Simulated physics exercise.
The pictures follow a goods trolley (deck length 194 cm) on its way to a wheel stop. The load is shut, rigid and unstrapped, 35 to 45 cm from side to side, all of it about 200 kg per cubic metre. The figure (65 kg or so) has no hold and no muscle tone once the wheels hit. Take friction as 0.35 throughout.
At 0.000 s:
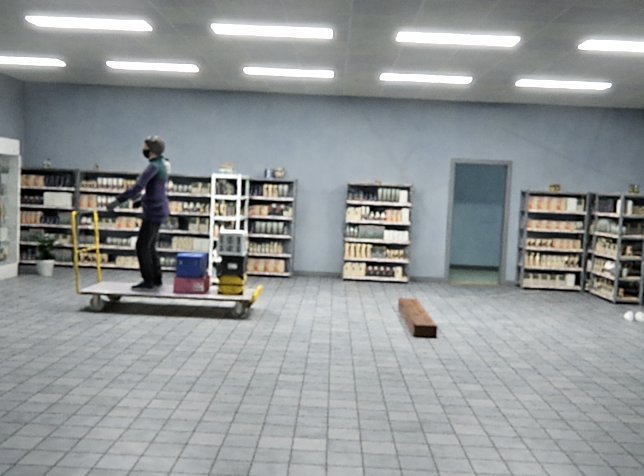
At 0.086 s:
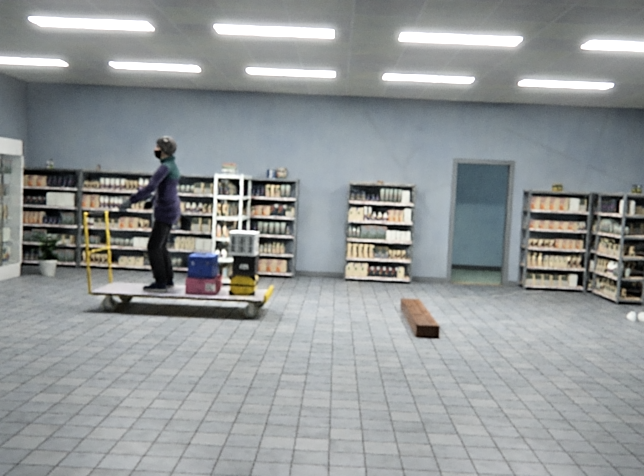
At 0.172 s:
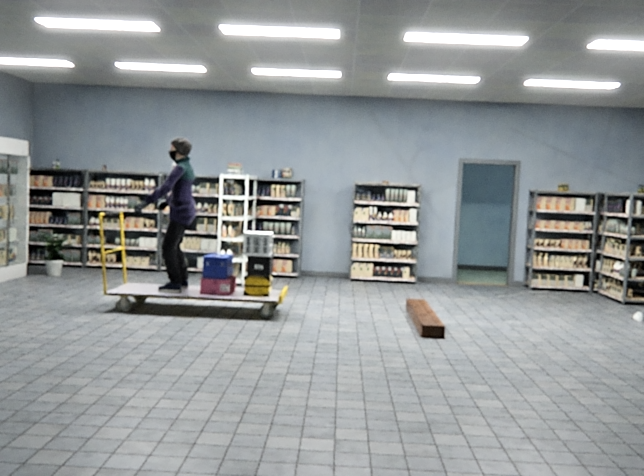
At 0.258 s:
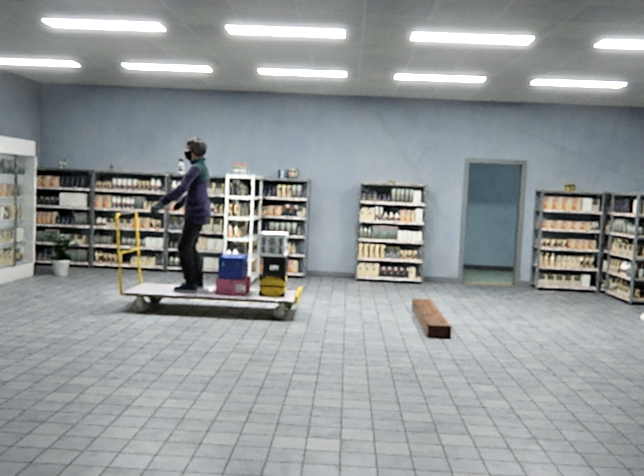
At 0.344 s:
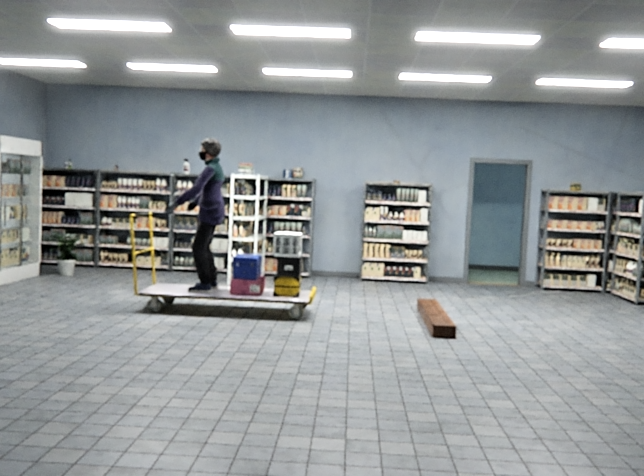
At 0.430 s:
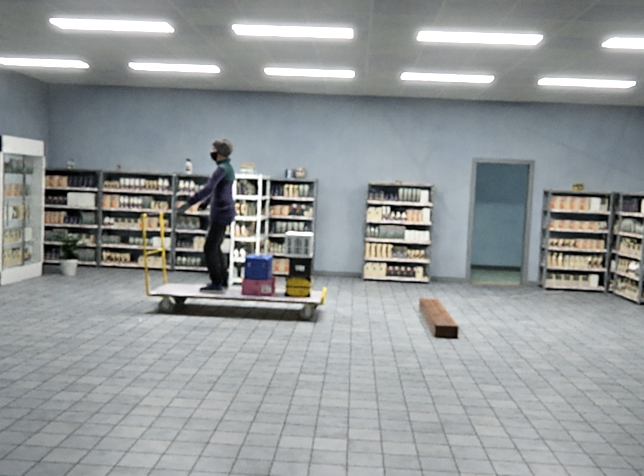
In a room lined with stocked shelves, a masked figure stood on a flat trolley, arms toward its yellow handle, as it rolled slowly right with a few stacked containers, a wooden block lying ahead.
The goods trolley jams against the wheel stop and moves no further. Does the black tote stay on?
At this pace the black tote goes over the front rim.
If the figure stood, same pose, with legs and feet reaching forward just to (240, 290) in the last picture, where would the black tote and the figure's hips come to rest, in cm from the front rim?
Then black 40 past, hips 10 behind.
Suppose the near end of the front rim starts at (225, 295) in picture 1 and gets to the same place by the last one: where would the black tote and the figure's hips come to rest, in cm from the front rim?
Then black 100 past, hips 30 past.
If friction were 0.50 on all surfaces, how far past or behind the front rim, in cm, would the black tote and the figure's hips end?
Then black 10 behind, hips 60 behind.
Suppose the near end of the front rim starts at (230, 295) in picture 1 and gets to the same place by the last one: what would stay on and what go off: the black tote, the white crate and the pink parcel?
Then black off, white off, pink on.
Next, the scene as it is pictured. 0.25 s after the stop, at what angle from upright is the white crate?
It is tilted some 0°.
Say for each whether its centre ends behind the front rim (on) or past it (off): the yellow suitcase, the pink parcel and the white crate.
In the end: Yellow on, pink on, white off.
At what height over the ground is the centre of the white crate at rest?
Some 15 cm up.
After 1.45 s the deck stops.
After 2.00 s the black tote is 1 cm past the rim, tilted 20°, near (437, 272) in the last picture's view.
After 2.45 s the black tote is 25 cm past the rim, tilted 95°, near (457, 301) in the last picture's view.
At rest, 4.0 s, past the rim, black tote and white crate; behind it, pink parcel, yellow suitcase, blue toolbox and the figure's hips.
